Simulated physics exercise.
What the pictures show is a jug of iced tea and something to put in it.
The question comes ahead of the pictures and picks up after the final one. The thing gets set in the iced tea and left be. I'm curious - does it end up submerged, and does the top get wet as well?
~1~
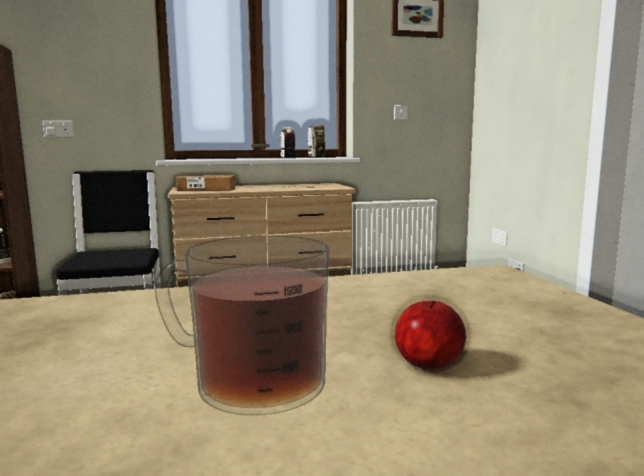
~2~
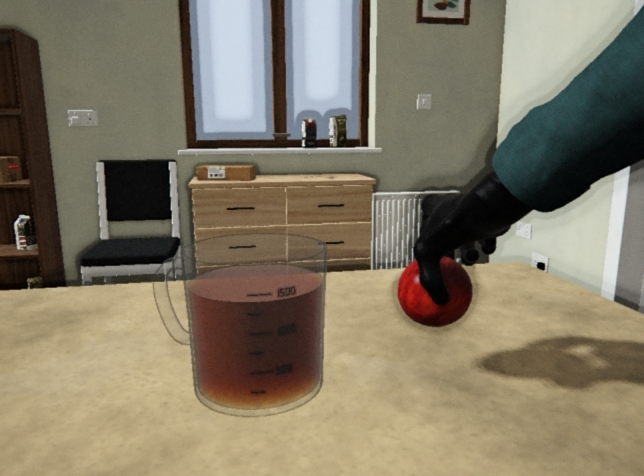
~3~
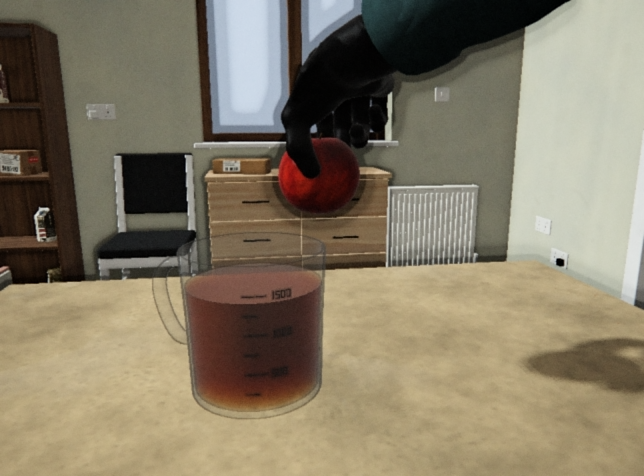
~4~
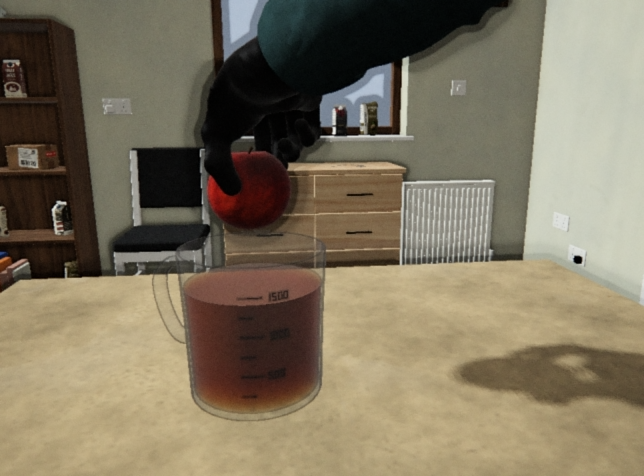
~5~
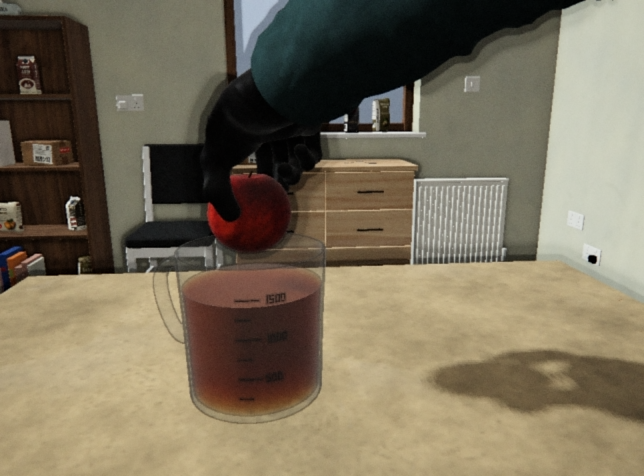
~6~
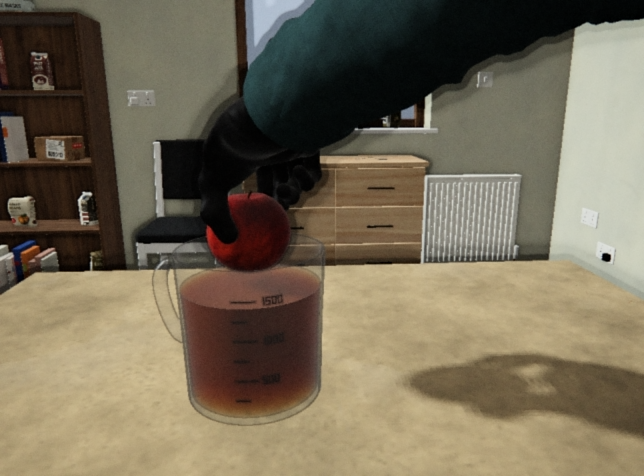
Thing: Looks like it won't sink at all, jug: Looks like it won't spill at all.
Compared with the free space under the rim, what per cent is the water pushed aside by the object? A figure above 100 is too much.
Result: 40 per cent.
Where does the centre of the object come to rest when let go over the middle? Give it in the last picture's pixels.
In the final view it sits close to pixel (252, 287).
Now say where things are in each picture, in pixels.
The apple lies on the top at (430, 335); jug (261, 313) about three quarters full, in the first frame.
A hand picks up the apple at (435, 291); jug about three quarters full, surface at (256, 281), in the second frame.
The apple is carried over at (319, 175); jug (255, 314) about three quarters full, in the third frame.
The apple is above the jug at (250, 190); jug about three quarters full, surface at (254, 282), in the fourth frame.
The apple comes down at (250, 212); jug (254, 316) about three quarters full, in the fifth frame.
The apple is just over the surface at (249, 232); jug about three quarters full, surface at (251, 284), in the sixth frame.
Next, the apple enters the iced tea; the jug is about three quarters full.
After that, the apple comes up again; the jug is nearly full.
Finally, the apple rides on the surface; the jug is nearly full; the top is dry.
